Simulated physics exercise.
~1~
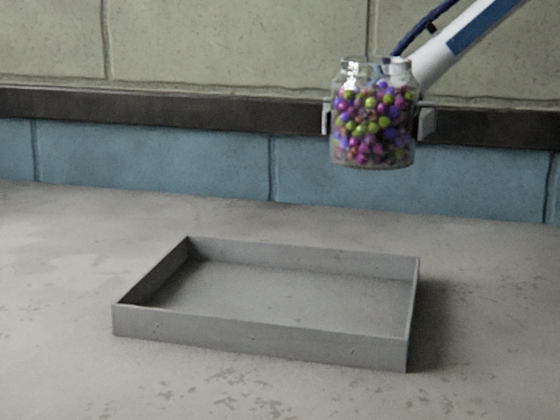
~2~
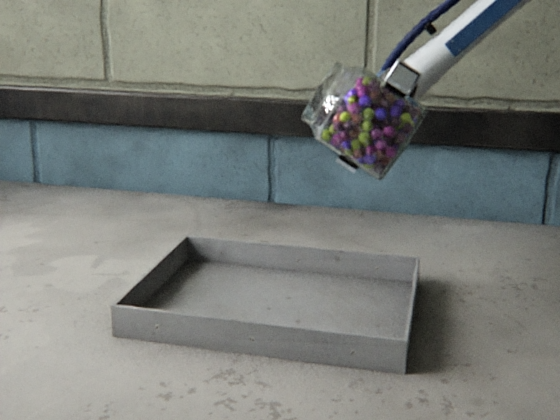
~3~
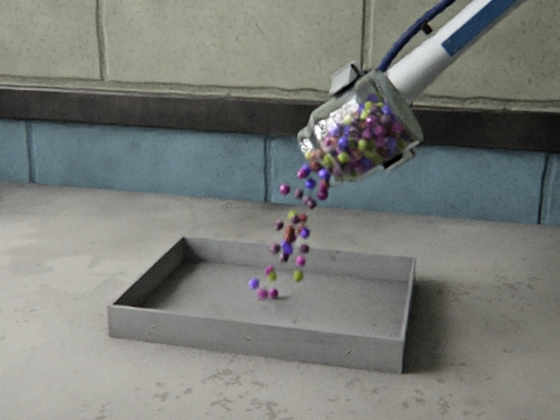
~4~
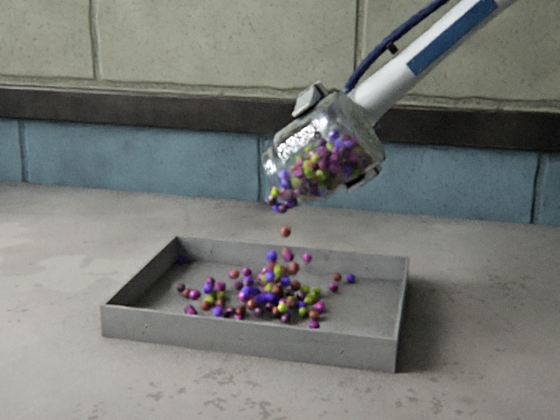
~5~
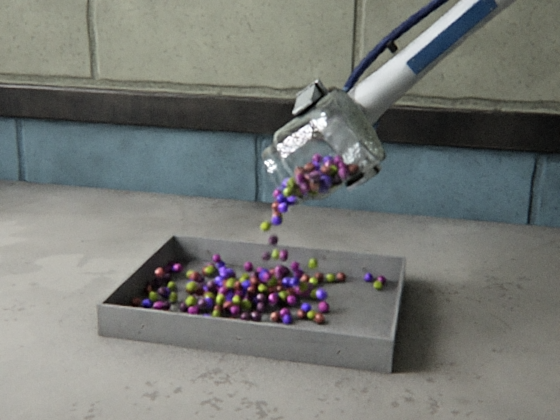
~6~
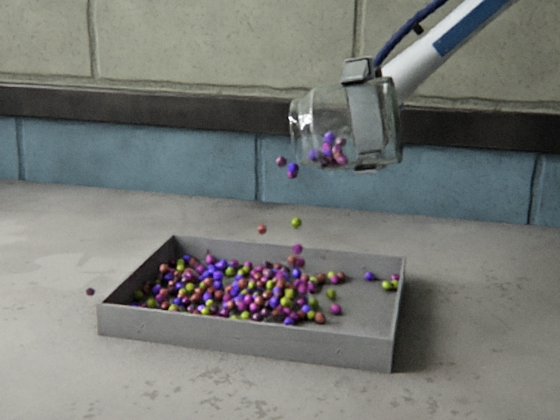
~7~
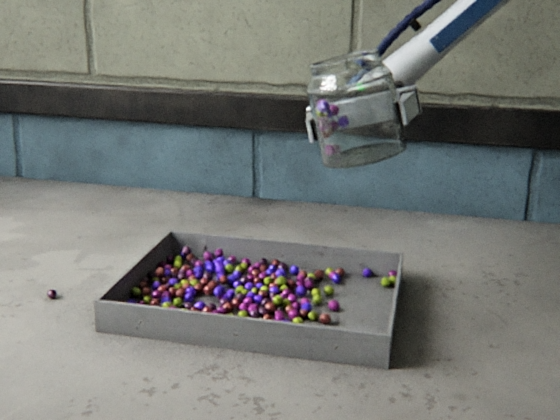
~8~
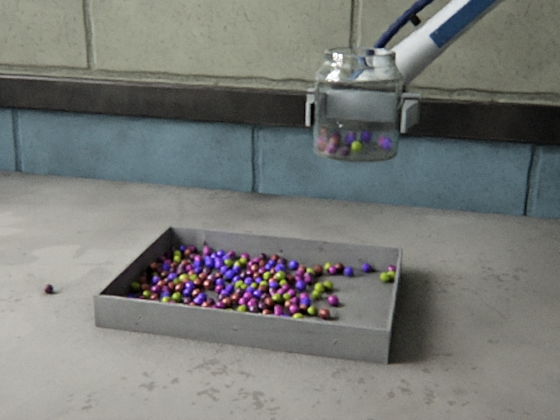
A robot arm tips a jar, pours most colourful sweets into a tray, and rights it.
